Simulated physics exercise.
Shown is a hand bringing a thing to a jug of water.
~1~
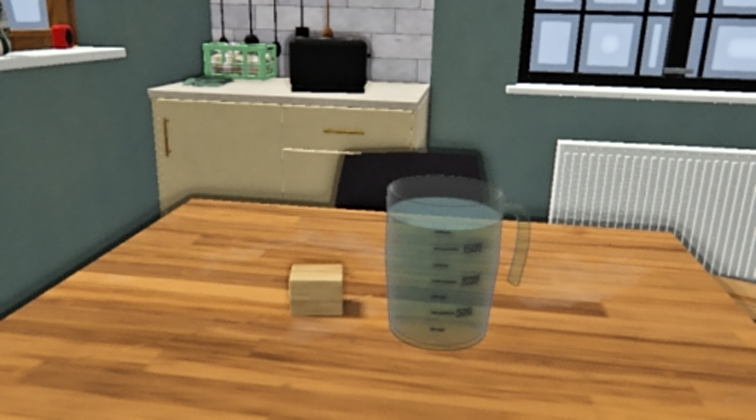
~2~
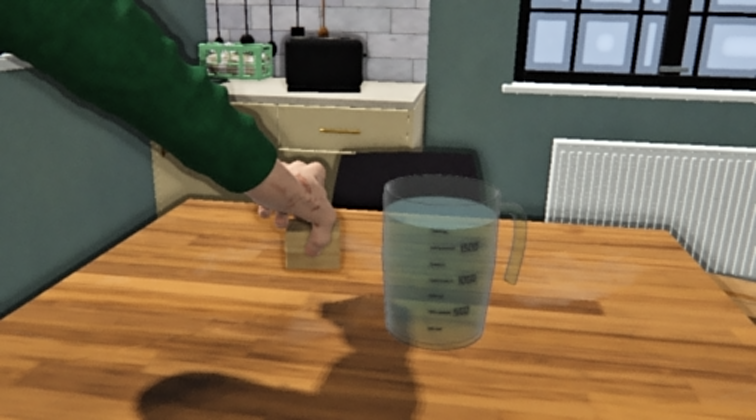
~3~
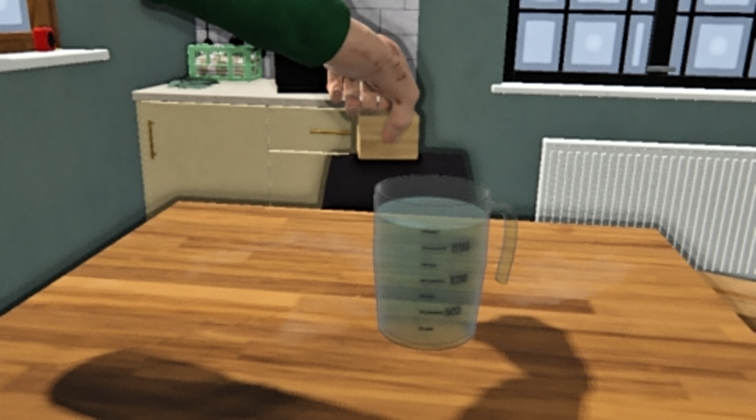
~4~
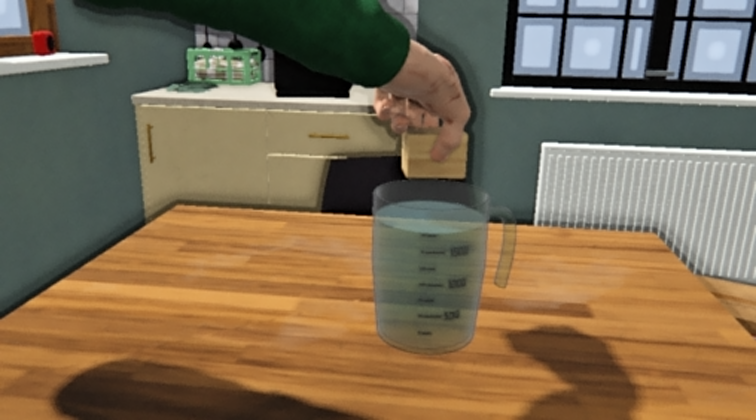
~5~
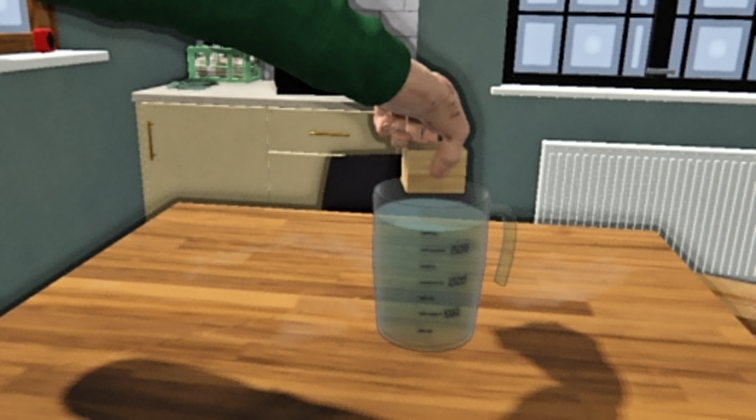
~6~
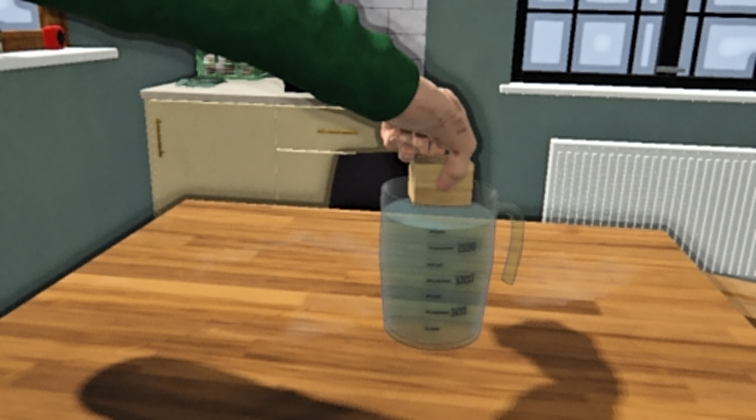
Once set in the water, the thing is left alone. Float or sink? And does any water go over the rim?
Water: Never goes under. Jug: Never spills.
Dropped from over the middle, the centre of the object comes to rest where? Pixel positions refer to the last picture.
It winds up with its middle close to pixel (438, 210).
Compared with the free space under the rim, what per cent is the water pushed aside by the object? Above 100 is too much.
Ratio: Near 30 per cent.
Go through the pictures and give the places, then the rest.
The wooden block lies on the top at (317, 290); jug (441, 258) about three quarters full, in the first frame.
A hand picks up the wooden block at (314, 244); jug about three quarters full, surface at (441, 212), in the second frame.
The wooden block is carried over at (387, 133); jug (429, 258) about three quarters full, in the third frame.
The wooden block is above the jug at (434, 152); jug about three quarters full, surface at (430, 217), in the fourth frame.
The wooden block comes down at (433, 167); jug (429, 260) about three quarters full, in the fifth frame.
The wooden block is just over the surface at (440, 180); jug about three quarters full, surface at (438, 213), in the sixth frame.
Next, the wooden block enters the water; the jug is nearly full.
After that, the wooden block comes up again; the jug is nearly full.
Finally, the wooden block rides on the surface; the jug is nearly full; the top is dry.
